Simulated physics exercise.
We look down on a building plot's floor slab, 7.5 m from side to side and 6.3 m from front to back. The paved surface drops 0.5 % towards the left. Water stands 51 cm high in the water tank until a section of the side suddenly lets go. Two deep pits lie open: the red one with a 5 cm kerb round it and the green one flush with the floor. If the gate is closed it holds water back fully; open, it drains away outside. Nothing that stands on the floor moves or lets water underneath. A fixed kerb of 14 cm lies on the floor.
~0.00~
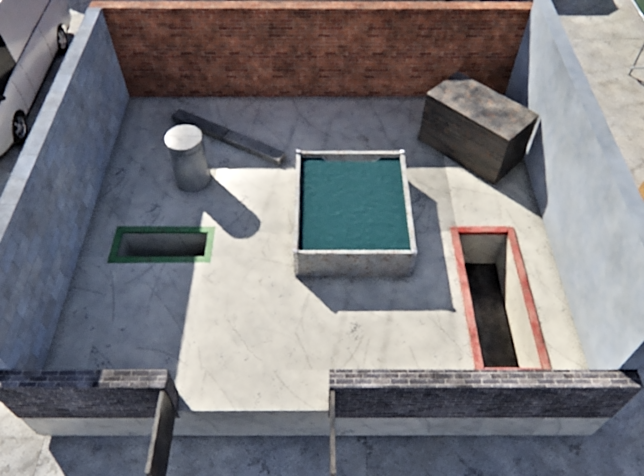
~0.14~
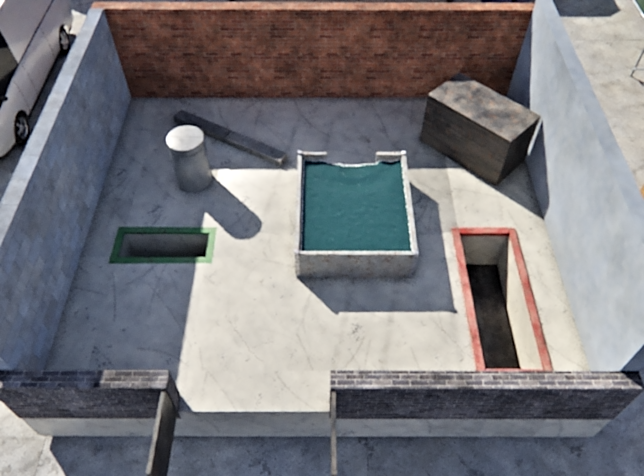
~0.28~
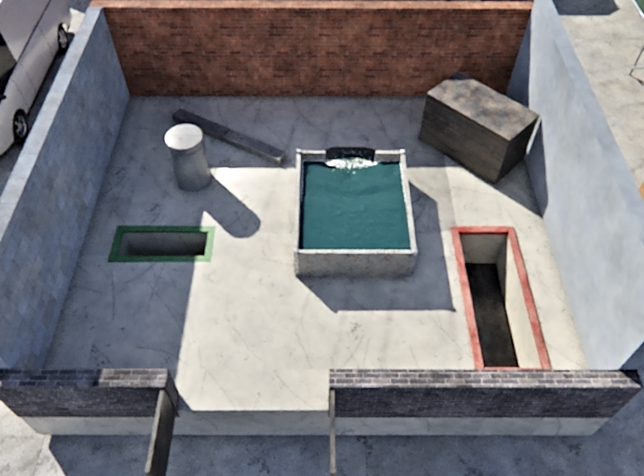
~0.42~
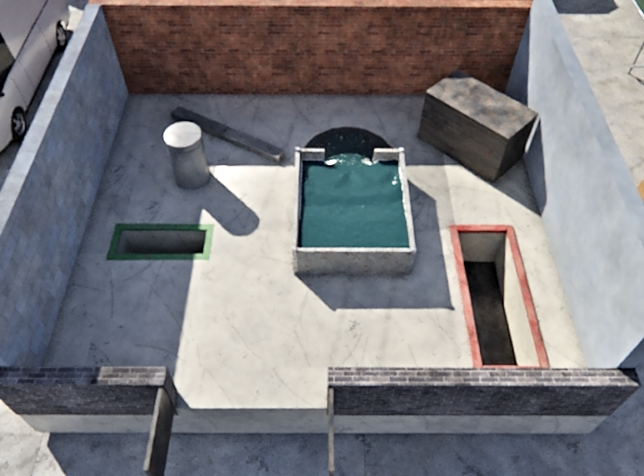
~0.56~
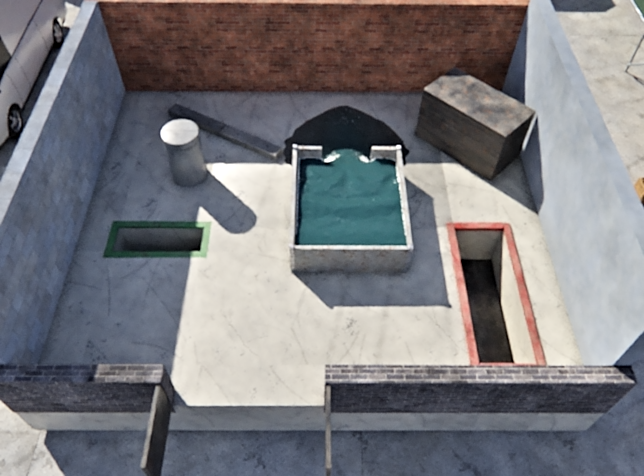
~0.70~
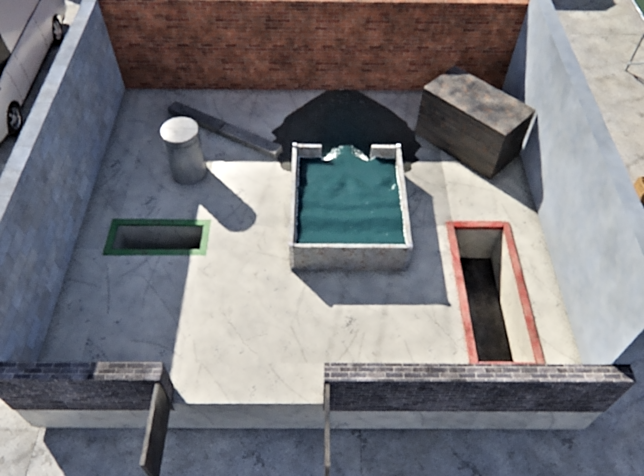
A square tank of blue-green water stood still on a walled concrete floor, then water poured through a gap in its back side and spread in a dark, widening pool toward the brick wall.
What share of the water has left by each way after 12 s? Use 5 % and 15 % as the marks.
The gate takes not even 5 %; the red pit takes not even 5 %; the green pit takes between 5 and 15 %.
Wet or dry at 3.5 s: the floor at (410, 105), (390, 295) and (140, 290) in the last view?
In that order: Wet, not reached, dry.
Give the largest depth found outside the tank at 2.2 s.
About 25 cm.
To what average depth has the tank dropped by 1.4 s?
Roughly 38 cm on average.
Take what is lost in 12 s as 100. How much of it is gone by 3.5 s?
Some 0 per cent by then.
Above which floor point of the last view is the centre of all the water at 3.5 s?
Near (336, 162).
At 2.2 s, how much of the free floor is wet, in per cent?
Some 20 per cent of it.
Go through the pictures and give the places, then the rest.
The water tank at (352, 202) is whole and still, 51 cm deep, in the first frame.
Water pours out at (351, 173) and has run 0.5 m, to (376, 173); deepest outside 14 cm, 51 cm at the water tank's back, in the second frame.
Water pours out at (350, 172) and has run 0.8 m, to (367, 151); deepest outside 24 cm, 51 cm at the water tank's back, in the third frame.
The front is at (349, 130), 1.2 m from the gap at (349, 170); 1.4 m2 of floor is under water; 51 cm left at the back of the water tank, in the fourth frame.
The front is at (345, 109), 1.8 m from the gap at (346, 167); 2.3 m2 of floor is under water; 51 cm left at the back of the water tank, in the fifth frame.
Water pours out at (346, 165) and has run 2.2 m, to (333, 91); deepest outside 32 cm, 50 cm at the water tank's back, in the sixth frame.
After 1.4 s water covers 15 % of the floor and is deepest (29 cm) near (344, 166); gone so far, the gate 0 %, the red pit 0 %, the green pit 0 %.
After 2.2 s water covers 20 % of the floor and is deepest (25 cm) near (342, 95); gone so far, the gate 0 %, the red pit 0 %, the green pit 0 %.
After 3.5 s water covers 25 % of the floor and is deepest (24 cm) near (125, 94); gone so far, the gate 0 %, the red pit 0 %, the green pit 0 %.
After 7.0 s water covers 50 % of the floor and is deepest (18 cm) near (507, 139); gone so far, the gate 0 %, the red pit 0 %, the green pit 3 %.
After 12.0 s water covers 70 % of the floor and is deepest (12 cm) near (125, 94); gone so far, the gate 0 %, the red pit 0 %, the green pit 10 %.
